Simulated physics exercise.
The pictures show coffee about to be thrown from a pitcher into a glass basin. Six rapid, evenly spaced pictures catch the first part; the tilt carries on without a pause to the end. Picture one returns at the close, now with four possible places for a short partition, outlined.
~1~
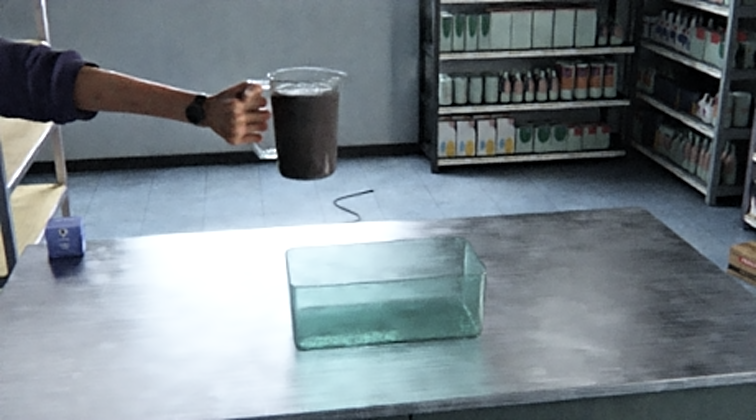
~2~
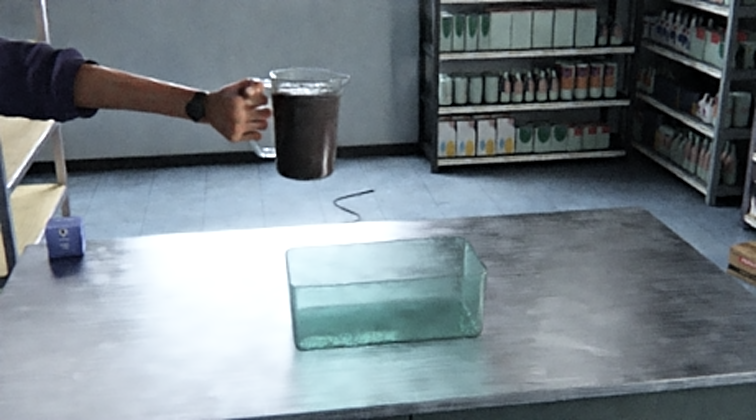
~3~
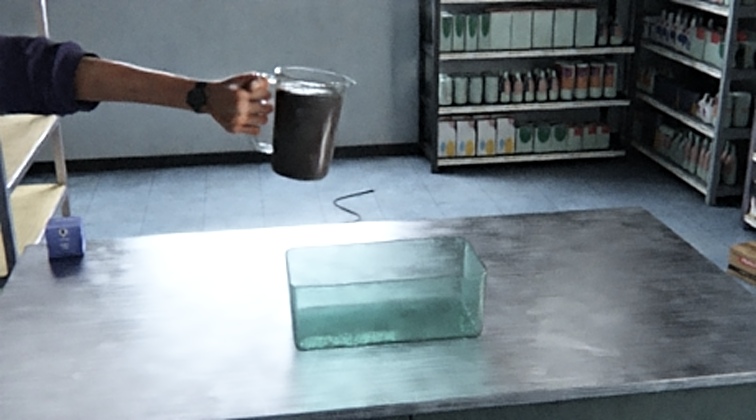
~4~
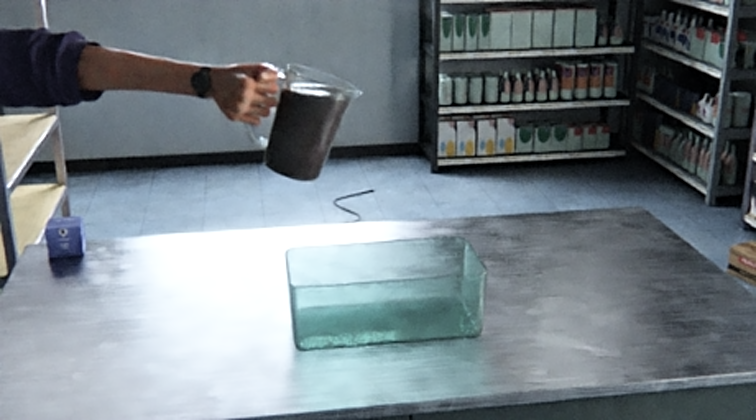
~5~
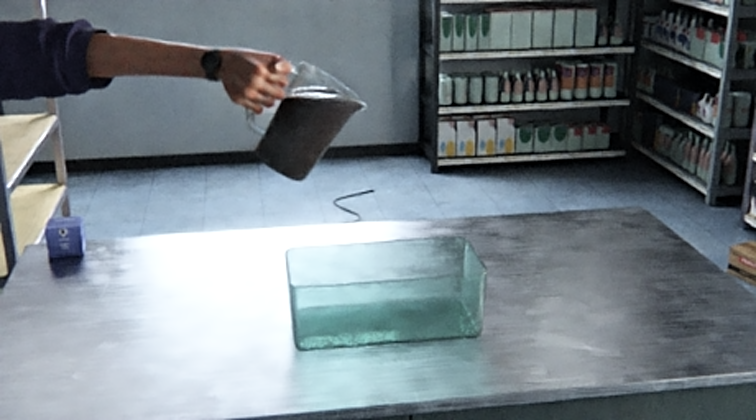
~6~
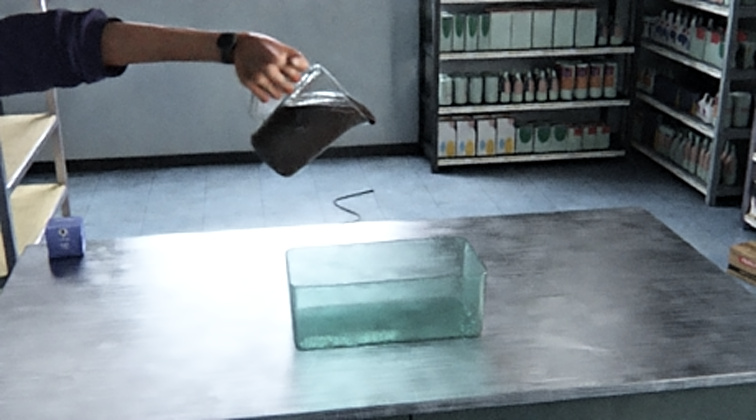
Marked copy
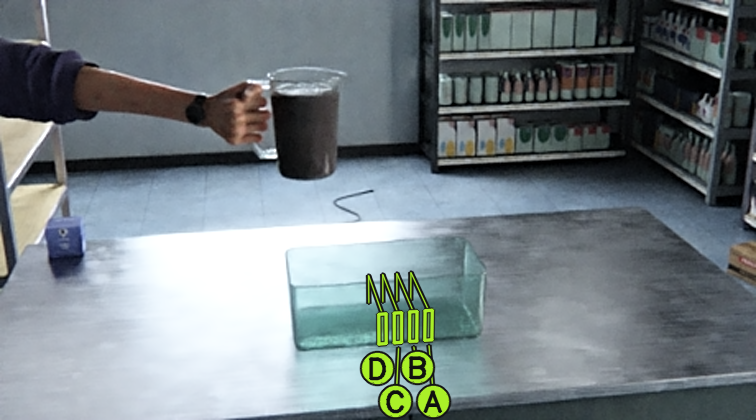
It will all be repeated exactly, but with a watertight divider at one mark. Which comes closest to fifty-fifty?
It is A.
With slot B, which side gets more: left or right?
More ends on the right.
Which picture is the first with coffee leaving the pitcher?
In picture 6.
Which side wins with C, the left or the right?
The right one.
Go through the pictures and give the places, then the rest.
Upright, lip at (347, 75); basin from (294, 350) to (482, 334); nothing has left yet.
Tipped about 2°, lip at (349, 77); nothing has left yet.
Tipped about 9°, lip at (354, 82); nothing has left yet.
Tipped about 20°, lip at (361, 92); nothing has left yet.
Tipped about 33°, lip at (366, 105); nothing has left yet.
Tipped about 49°, lip at (369, 121); coffee is over the lip, down to (369, 121).
On the marked copy, A at (429, 345); B at (413, 346); C at (398, 348); D at (383, 349).
With A, about 51 % ends left of the wall and 43 % right of it; 7 % is lost outside.
With B, about 12 % ends left of the wall and 83 % right of it; 6 % is lost outside.
With C, about 6 % ends left of the wall and 86 % right of it; 8 % is lost outside.
With D, about 6 % ends left of the wall and 85 % right of it; 8 % is lost outside.
